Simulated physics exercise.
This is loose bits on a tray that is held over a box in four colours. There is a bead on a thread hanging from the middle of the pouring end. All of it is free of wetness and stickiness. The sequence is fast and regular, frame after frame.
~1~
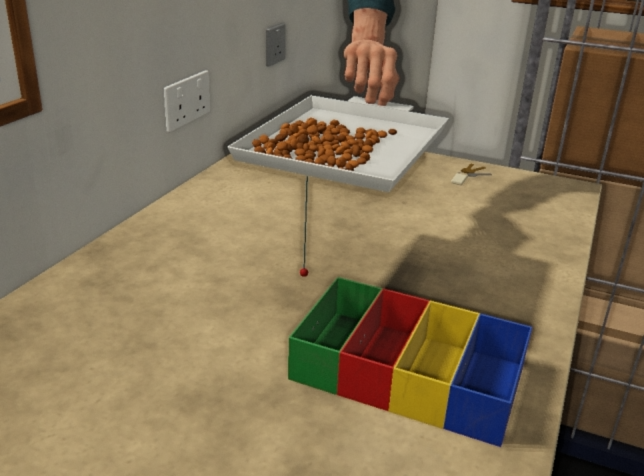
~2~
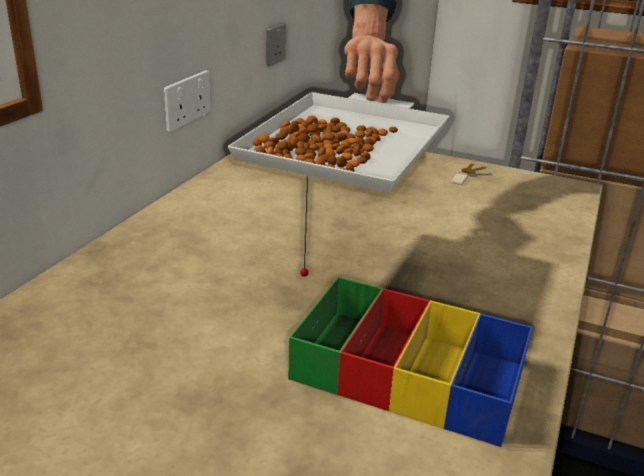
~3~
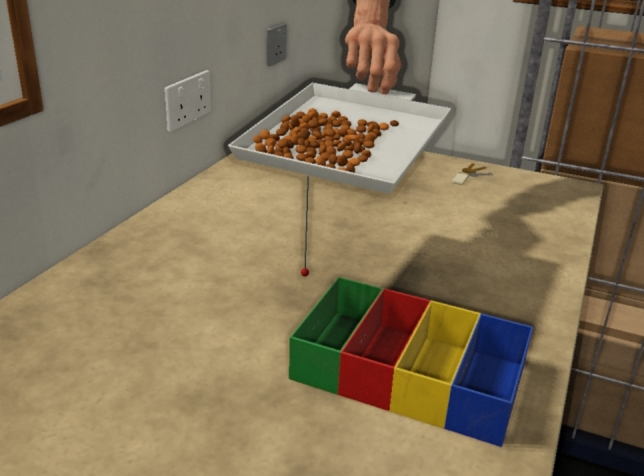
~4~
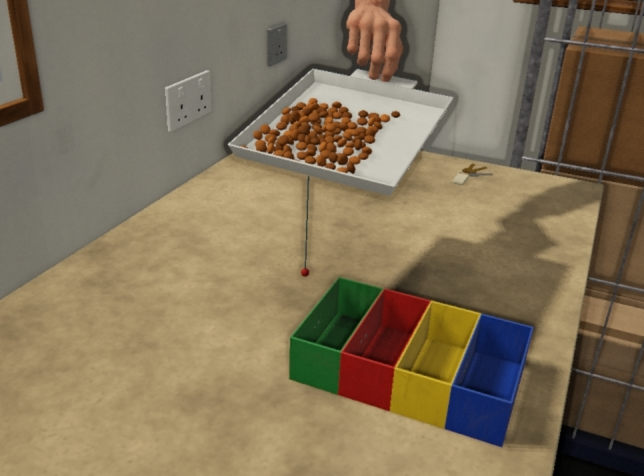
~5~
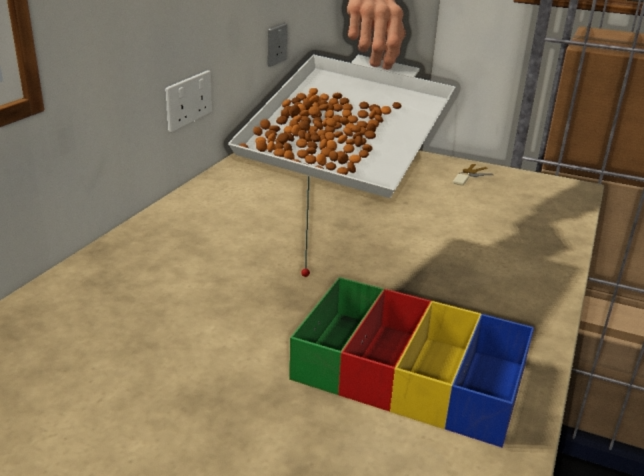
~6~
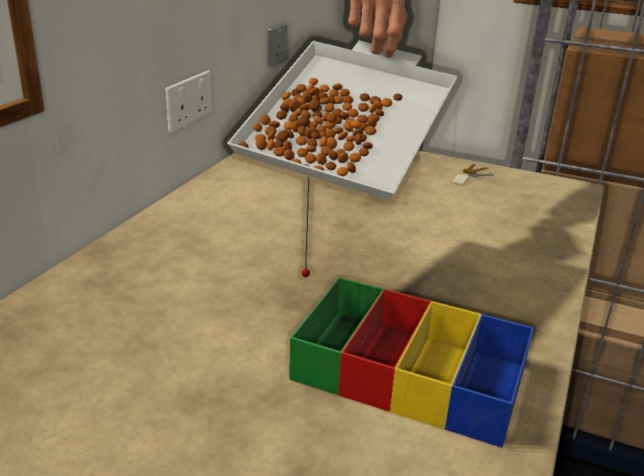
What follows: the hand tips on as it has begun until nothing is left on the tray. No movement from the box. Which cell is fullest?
The green cell.
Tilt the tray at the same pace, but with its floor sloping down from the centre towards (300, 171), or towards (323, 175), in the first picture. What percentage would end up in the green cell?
The first try would leave around 10 per cent there, the second around 30 per cent.
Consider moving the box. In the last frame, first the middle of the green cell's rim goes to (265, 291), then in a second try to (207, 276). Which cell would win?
In order: The cell in yellow, the cell in blue.
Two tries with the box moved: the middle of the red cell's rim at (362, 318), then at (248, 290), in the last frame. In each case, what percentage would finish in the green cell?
That makes 30 per cent, followed by 0 per cent.
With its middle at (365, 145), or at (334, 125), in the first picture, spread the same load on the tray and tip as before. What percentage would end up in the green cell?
Estimate: 40 % first, 40 % second.
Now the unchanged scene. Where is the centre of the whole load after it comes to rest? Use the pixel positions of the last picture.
It settles centred around (340, 353).
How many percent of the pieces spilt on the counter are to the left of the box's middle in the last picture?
Share on the left: Near 100 %.
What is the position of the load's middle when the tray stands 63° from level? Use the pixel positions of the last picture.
The middle of the pieces sits at roughly (328, 158).
Soon, tray tipped steeply; nearly all on the tray; a small part falling or outside the box.
A while on, tray tipped right over; a small part on the tray; about a third in the green cell; about a quarter in the red cell; a stray few in the yellow cell; about a third falling or outside the box.
Towards the end, tray tipped past a quarter turn; about half in the green cell; about a quarter in the red cell; a stray few in the yellow cell; about a quarter falling or outside the box.
Finally, tray tipped past a quarter turn; about half in the green cell; about a quarter in the red cell; a stray few in the yellow cell; none in the blue cell; about a quarter outside the box.
